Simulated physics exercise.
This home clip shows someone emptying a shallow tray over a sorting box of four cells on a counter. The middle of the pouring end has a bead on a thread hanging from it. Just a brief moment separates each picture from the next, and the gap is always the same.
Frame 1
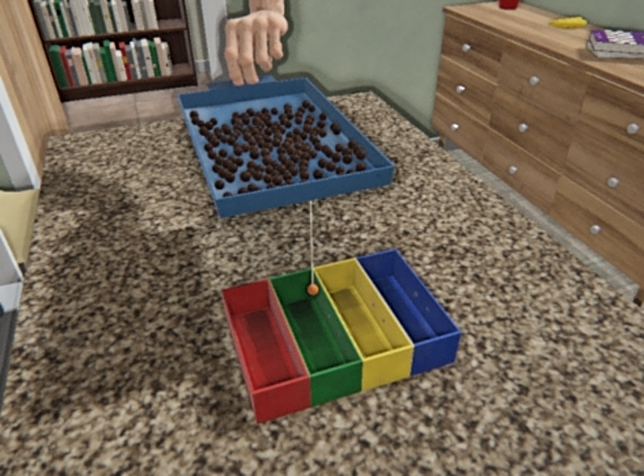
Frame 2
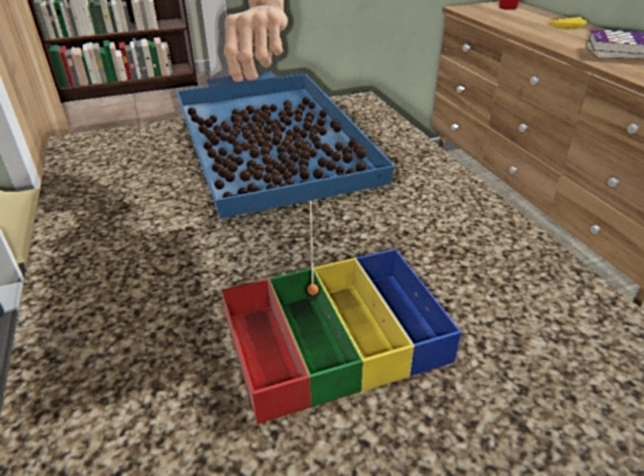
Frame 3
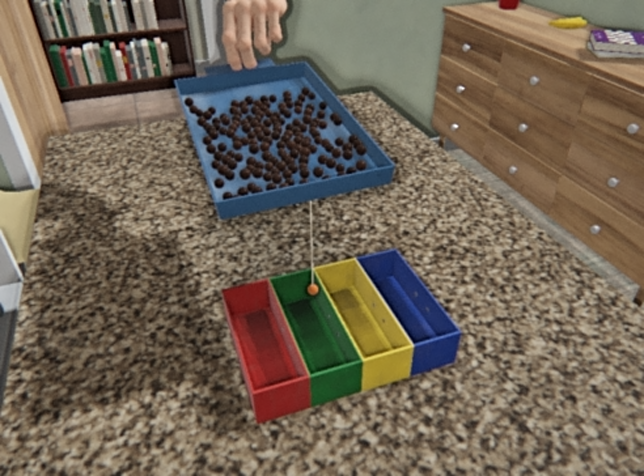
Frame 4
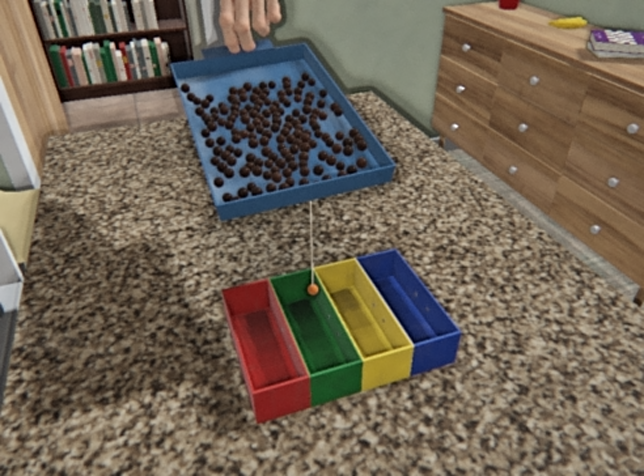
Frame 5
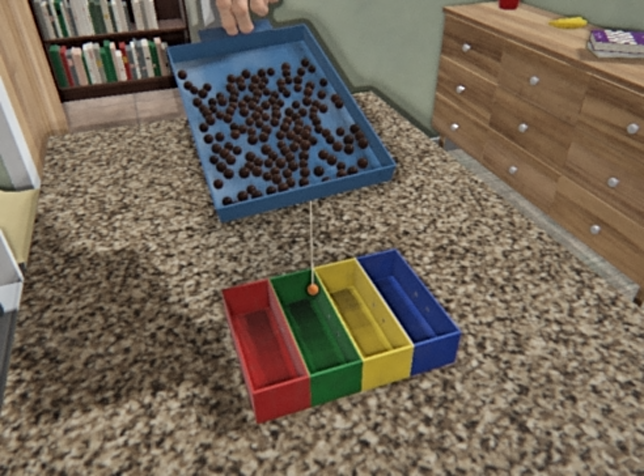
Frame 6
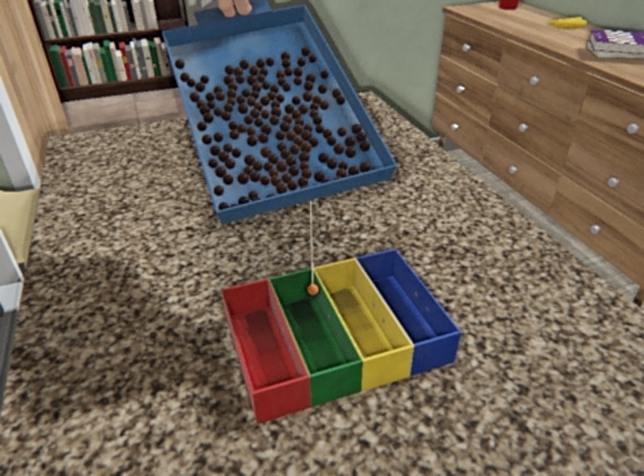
To begin with, a hand is at the far side of a blue tray of dark brown balls, above a box with red, green, yellow and blue cells. The hand then raises the far side, tilting the tray steadily, its near left corner lowest, and the balls begin shifting inside.
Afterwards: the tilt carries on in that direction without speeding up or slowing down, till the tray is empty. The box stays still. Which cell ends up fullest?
The red cell.
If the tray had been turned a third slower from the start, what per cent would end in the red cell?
I'd expect close to 50 per cent.
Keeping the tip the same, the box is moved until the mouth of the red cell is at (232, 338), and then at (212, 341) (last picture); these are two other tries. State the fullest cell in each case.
In order of the tries: The red cell and the green cell.
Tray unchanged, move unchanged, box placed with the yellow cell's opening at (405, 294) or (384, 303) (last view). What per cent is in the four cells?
It would be roughly 20 per cent for the first and roughly 40 per cent for the second.
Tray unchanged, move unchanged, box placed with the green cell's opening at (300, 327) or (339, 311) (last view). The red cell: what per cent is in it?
60 %, then 20 %.
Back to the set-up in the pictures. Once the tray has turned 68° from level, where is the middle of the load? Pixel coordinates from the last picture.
Somewhere around pixel (274, 174) in the last picture.
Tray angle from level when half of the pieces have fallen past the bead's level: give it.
The angle is roughly 105° at that point.
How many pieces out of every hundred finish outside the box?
That comes to some 30 per cent.
Shortly afterwards, tray tipped steeply; all but a few on the tray; only a few in the red cell; only a few falling or outside the box.
Next, tray tipped past a quarter turn; a little on the tray; near a third in the red cell; a little in the green cell; only a few in the yellow cell; near a third falling or outside the box.
Some moments later, tray tipped past a quarter turn; near half in the red cell; near a quarter in the green cell; only a few in the yellow cell; only a few in the blue cell; near a third falling or outside the box.
In the end, tray tipped past a quarter turn; near half in the red cell; near a quarter in the green cell; only a few in the yellow cell; only a few in the blue cell; near a third outside the box.
